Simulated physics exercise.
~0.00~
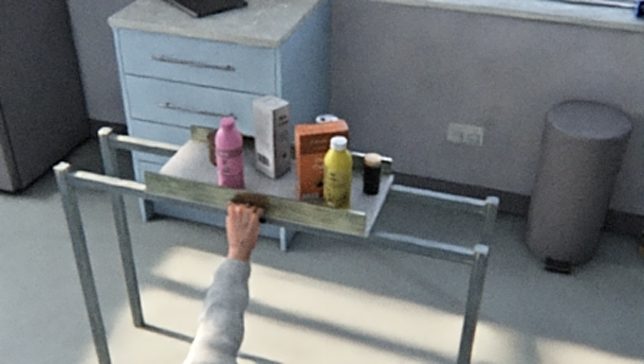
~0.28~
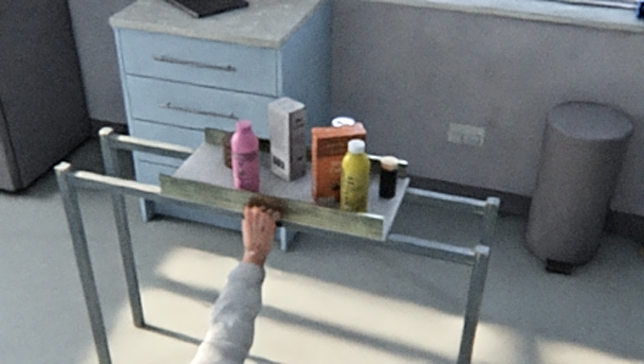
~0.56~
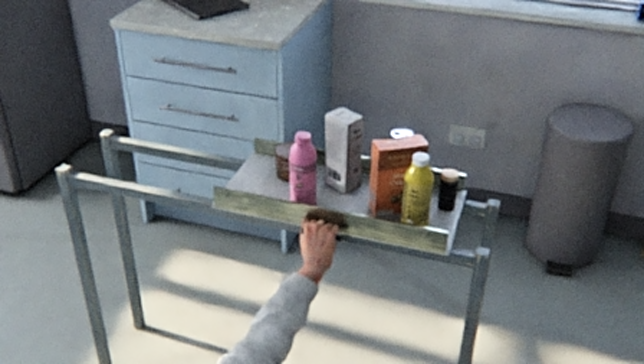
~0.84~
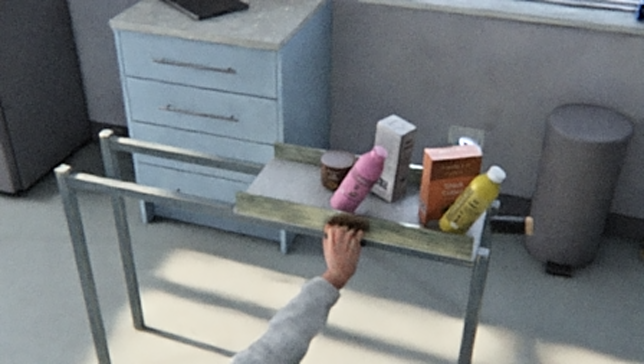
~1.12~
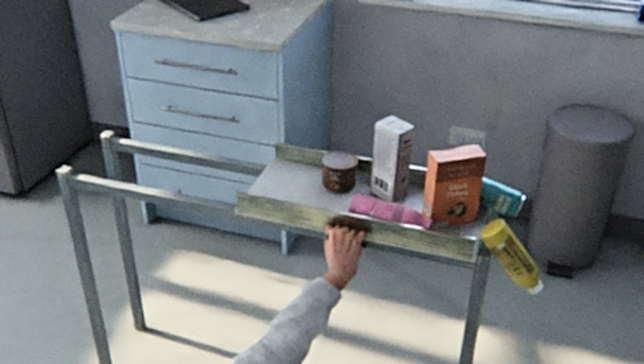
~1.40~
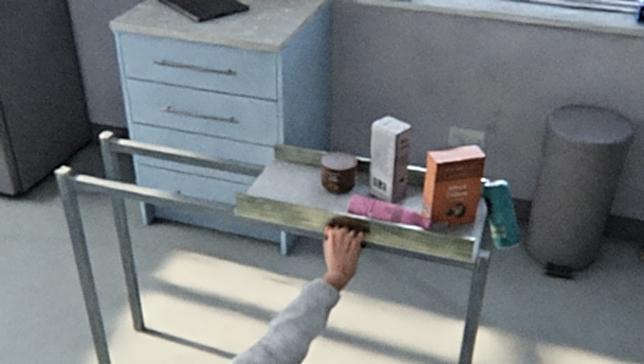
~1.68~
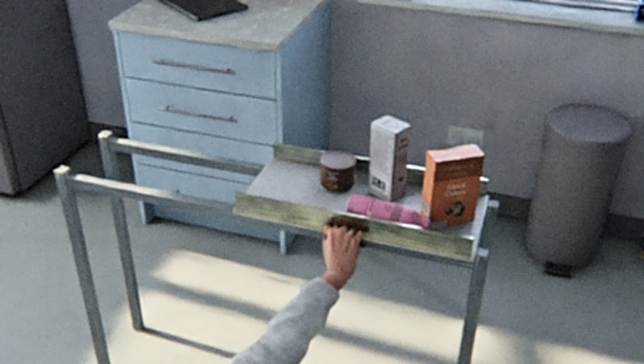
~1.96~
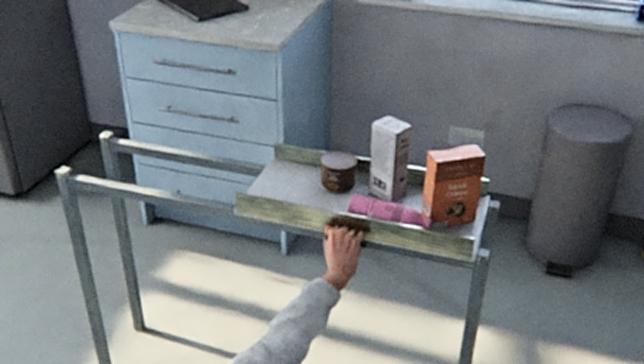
Hand pushing a tray of toiletries right along rails, yellow bottle, black shaker and turquoise can falling off, pink bottle toppling onboard.
